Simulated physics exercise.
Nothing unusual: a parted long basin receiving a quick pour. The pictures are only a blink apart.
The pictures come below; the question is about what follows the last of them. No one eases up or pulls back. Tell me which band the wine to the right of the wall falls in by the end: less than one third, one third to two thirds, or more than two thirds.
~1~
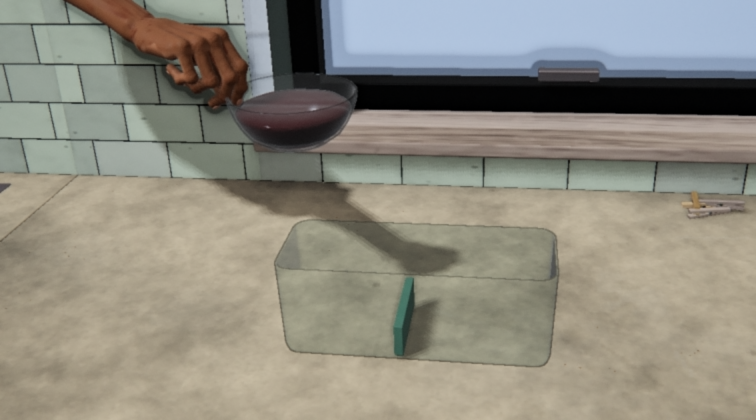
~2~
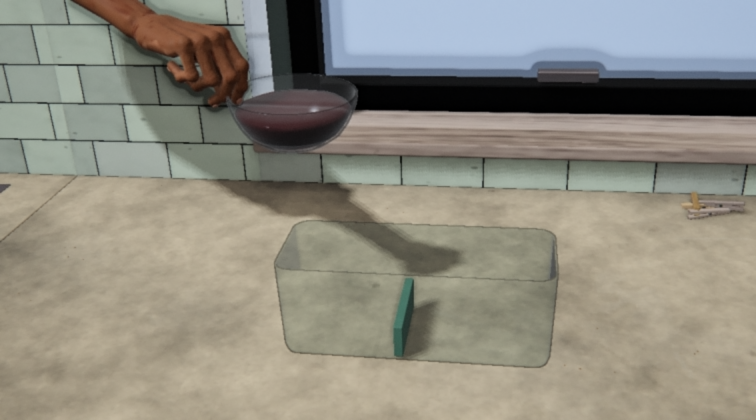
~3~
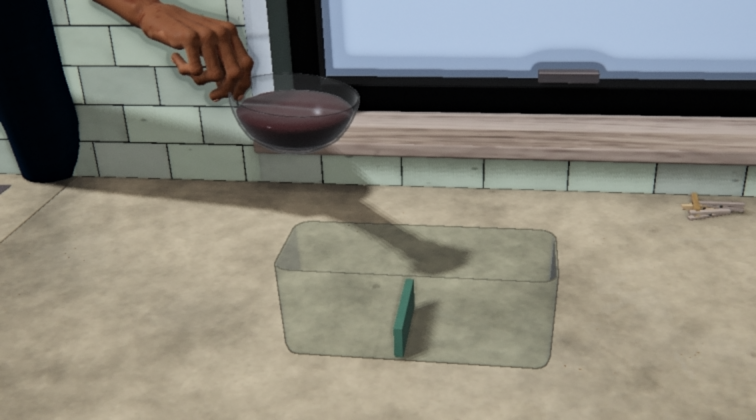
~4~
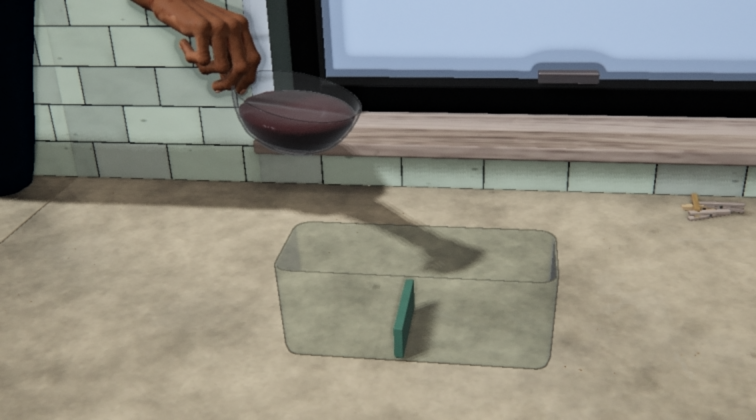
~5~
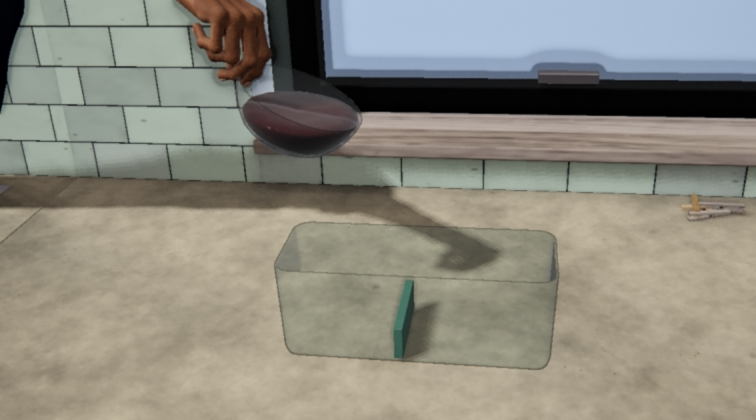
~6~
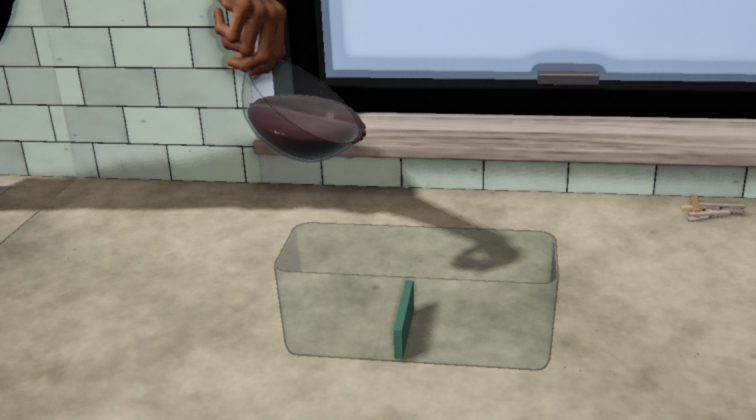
It falls in the one third to two thirds band.
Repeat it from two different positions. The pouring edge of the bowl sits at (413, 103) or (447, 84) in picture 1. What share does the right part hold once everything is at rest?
Start one gives some 80 %, start two some 80 %.
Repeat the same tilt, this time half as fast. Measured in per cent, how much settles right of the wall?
Roughly 65 in a hundred.
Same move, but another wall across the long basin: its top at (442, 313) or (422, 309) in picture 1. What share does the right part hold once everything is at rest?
Note: Roughly 20 % in case one, 25 % in case two.
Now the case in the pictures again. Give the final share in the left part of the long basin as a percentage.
45 % or thereabouts.
A moment on, the bowl is tipped right over and 2 per cent is still to pour, 19 is left of the wall and 34 right of it.
Next, the bowl is tipped right over and 0 per cent is still to pour, 47 is left of the wall and 51 right of it.
Then the bowl is tipped right over and 0 per cent is still to pour, 46 is left of the wall and 51 right of it.
Later the bowl is tipped right over and 0 per cent is still to pour, 46 is left of the wall and 51 right of it.
Finally, 46 per cent lies left of the wall, 51 right of it and 2 outside.
